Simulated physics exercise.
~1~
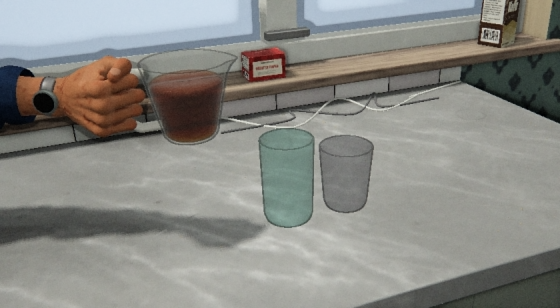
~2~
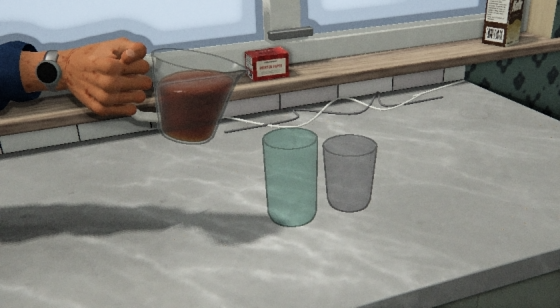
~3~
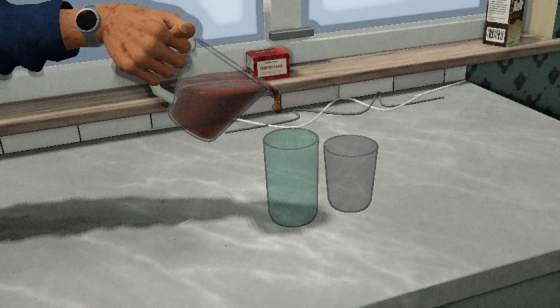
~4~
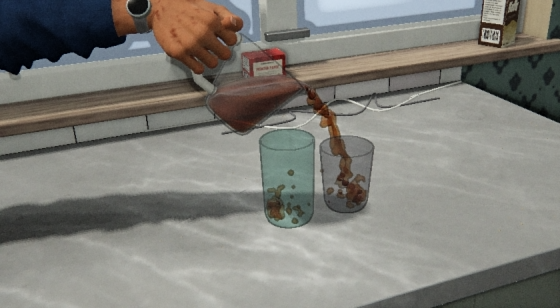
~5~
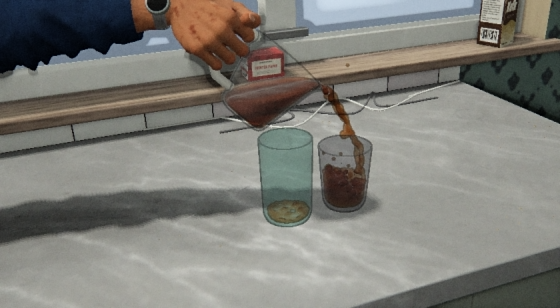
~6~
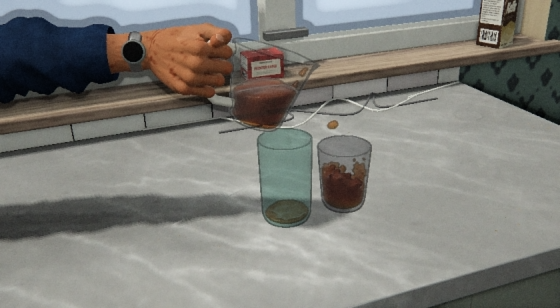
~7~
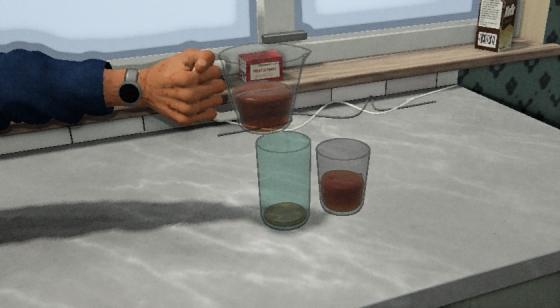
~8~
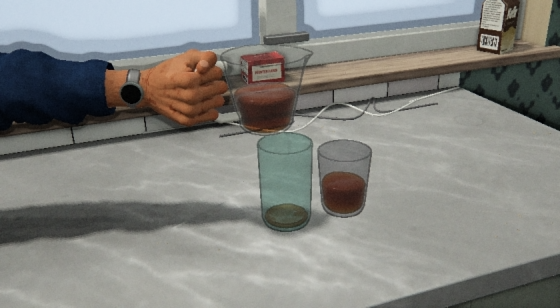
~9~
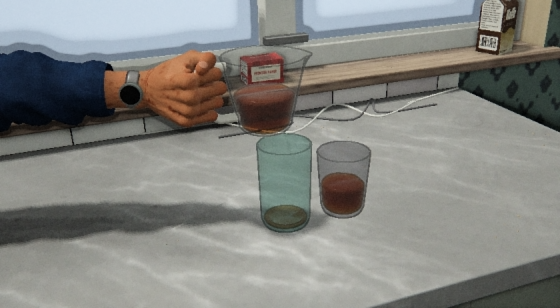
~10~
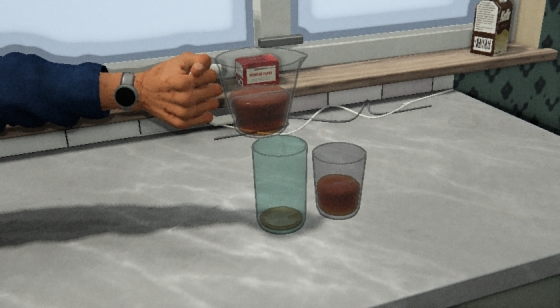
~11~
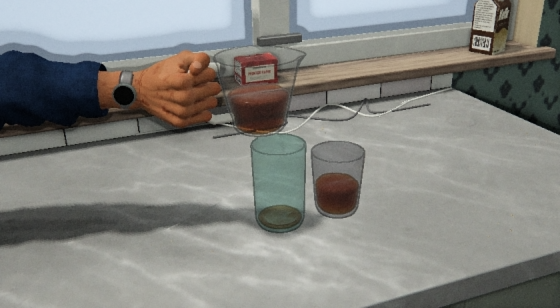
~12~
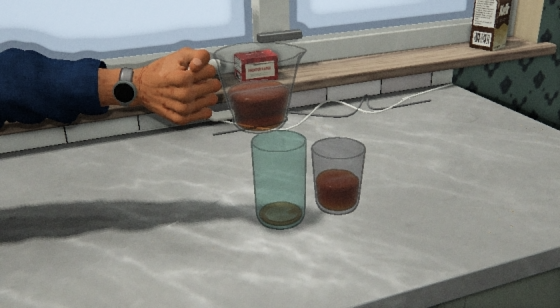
The footage shows a hand tilting a measuring jug of brown tea over two empty tumblers on a counter while moving right, splashing a little into the left one and more into the right, then righting the jug, leaving the right tumbler about half full and some tea in the jug.
